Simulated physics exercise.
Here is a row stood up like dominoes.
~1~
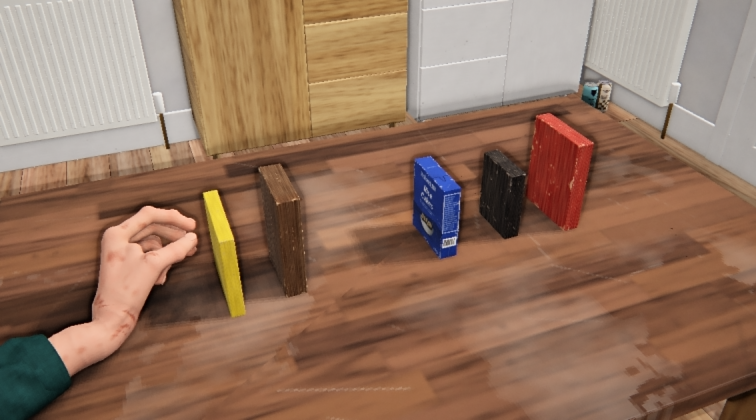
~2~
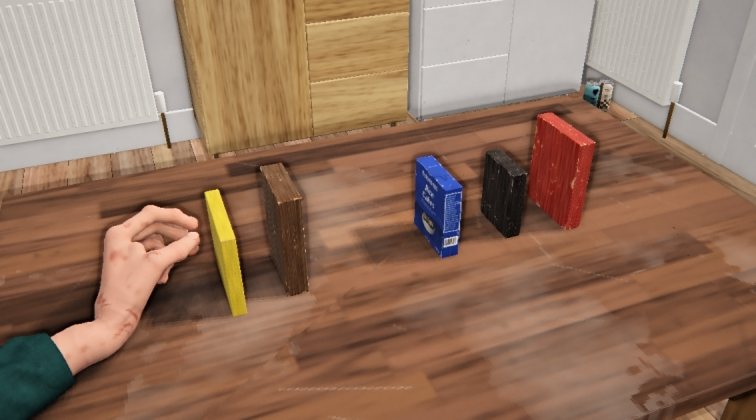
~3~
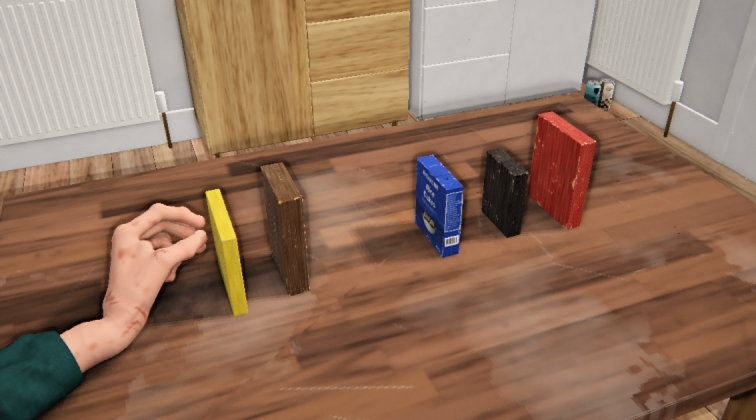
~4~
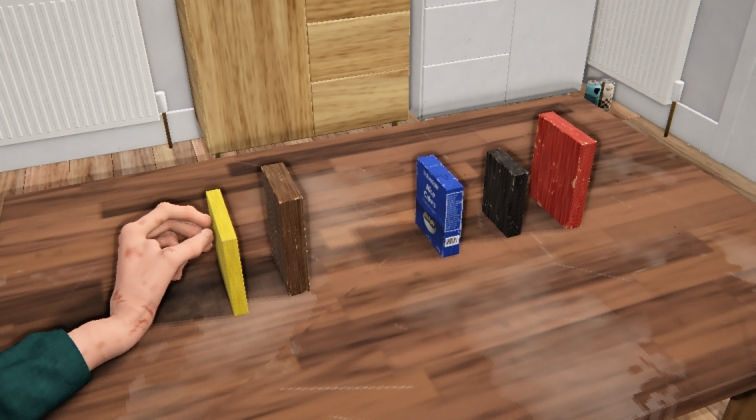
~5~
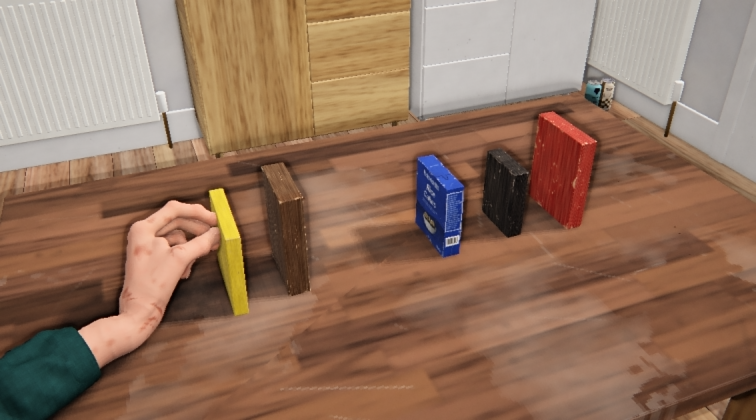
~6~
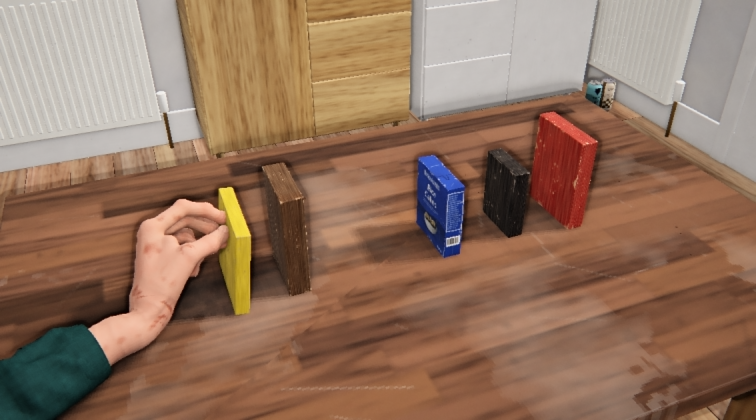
Hand in a green sleeve edging right and pushing a yellow block, tilting it slightly toward a brown block on a wooden table.
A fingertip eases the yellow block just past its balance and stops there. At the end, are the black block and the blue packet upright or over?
The black block is still upright, the blue packet is still upright.
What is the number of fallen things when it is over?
In all, 2.
Then, 0.40 s on from there, yellow block 36° over; brown block turned 10° from how it was put.
Then, 0.60 s on from there, yellow block 61° over; brown block turned 48° from how it was put.
Then, 0.70 s on from there, yellow block 71° over; brown block on its side.
In the end, toppled on the table, brown block; the other 2 unmoved. At the end, from the last picture's camera, black block near (505, 193), blue packet near (439, 206).
